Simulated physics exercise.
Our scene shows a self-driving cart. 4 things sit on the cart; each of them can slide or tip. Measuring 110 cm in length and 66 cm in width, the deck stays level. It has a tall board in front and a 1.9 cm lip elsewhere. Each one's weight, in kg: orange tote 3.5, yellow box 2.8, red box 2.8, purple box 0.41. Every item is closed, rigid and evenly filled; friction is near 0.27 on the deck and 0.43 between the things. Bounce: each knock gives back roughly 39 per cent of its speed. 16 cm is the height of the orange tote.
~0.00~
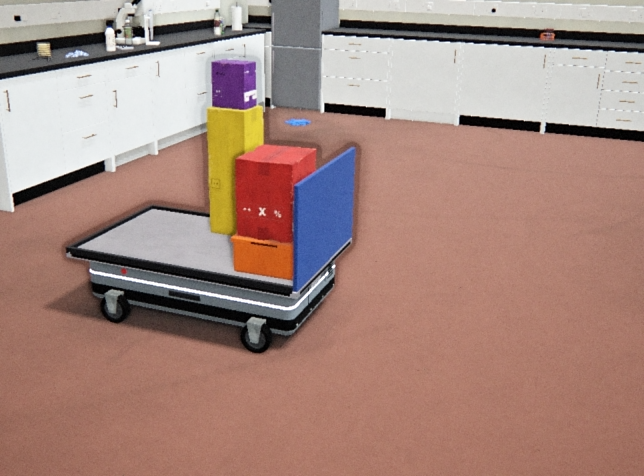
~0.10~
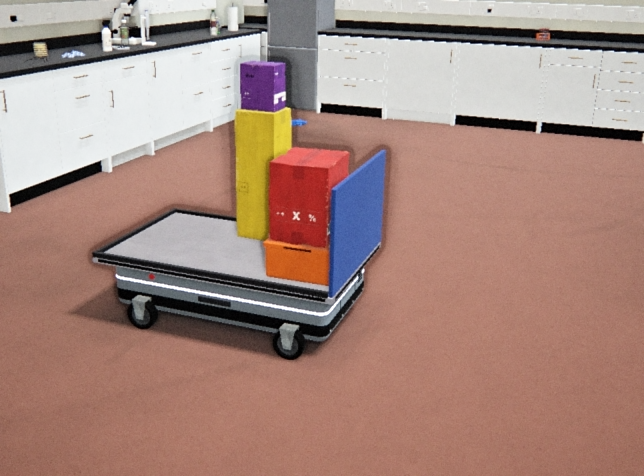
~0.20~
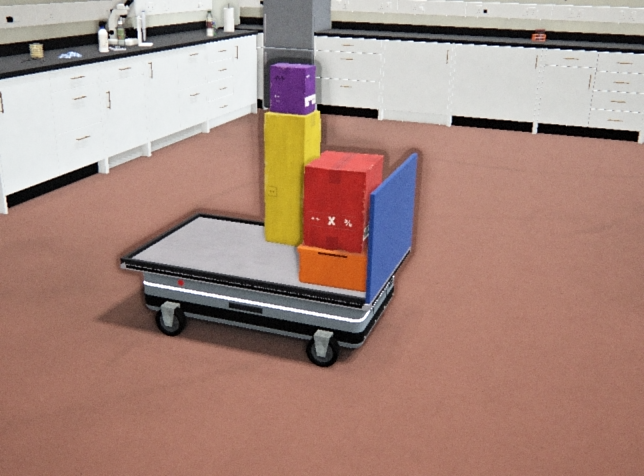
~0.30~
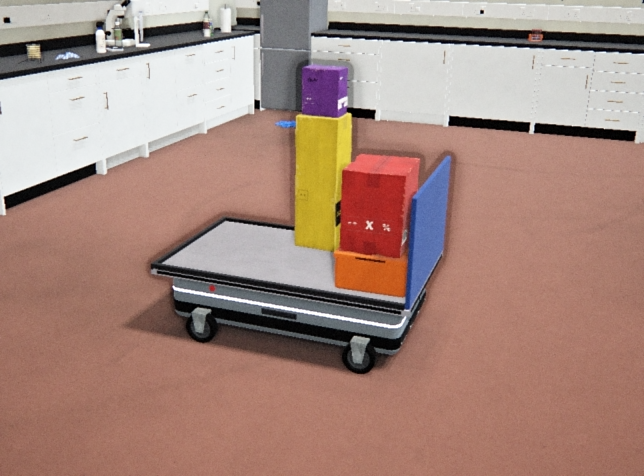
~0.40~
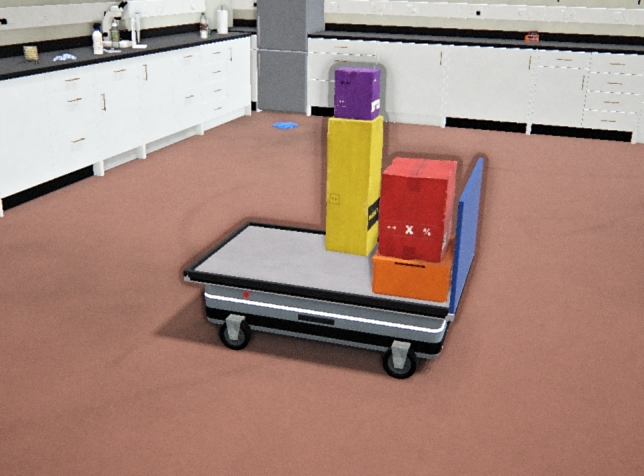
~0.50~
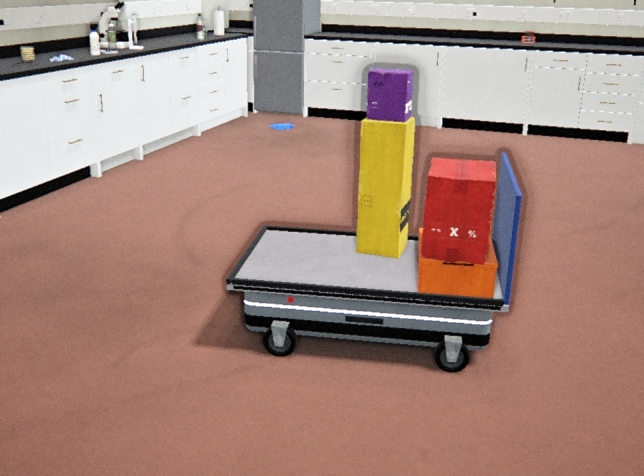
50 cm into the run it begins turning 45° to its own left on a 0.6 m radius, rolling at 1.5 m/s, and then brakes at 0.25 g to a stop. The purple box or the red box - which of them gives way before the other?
The latter one.
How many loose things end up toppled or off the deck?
The count comes out at 1.
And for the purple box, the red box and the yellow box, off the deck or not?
Observed: Purple box remains in bounds; red box exits its support; yellow box remains in bounds.
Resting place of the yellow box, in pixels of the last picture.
It finishes around (565, 169).
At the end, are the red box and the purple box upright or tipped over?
In the last frame the red box does not stay up and the purple box remains up.
Around 0.70 s, 105 cm covered, turned 37°; red box now off the deck; purple box shifted 24 cm near (453, 95); yellow box shifted 23 cm.
Around 0.90 s, 135 cm covered, turned 45°; purple box shifted 28 cm near (508, 92); yellow box shifted 27 cm; orange tote shifted 4 cm.
Around 1.30 s, 170 cm covered, turned 45°; purple box shifted 29 cm near (573, 88); yellow box shifted 28 cm; orange tote shifted 10 cm.
Finally (1.9 s), off the deck, red box; not toppled but over 10 cm from the start, orange tote, yellow box and purple box. Final places as that camera would see them, purple box near (579, 87). Purple box was never lost; red box went at 0.60 s.
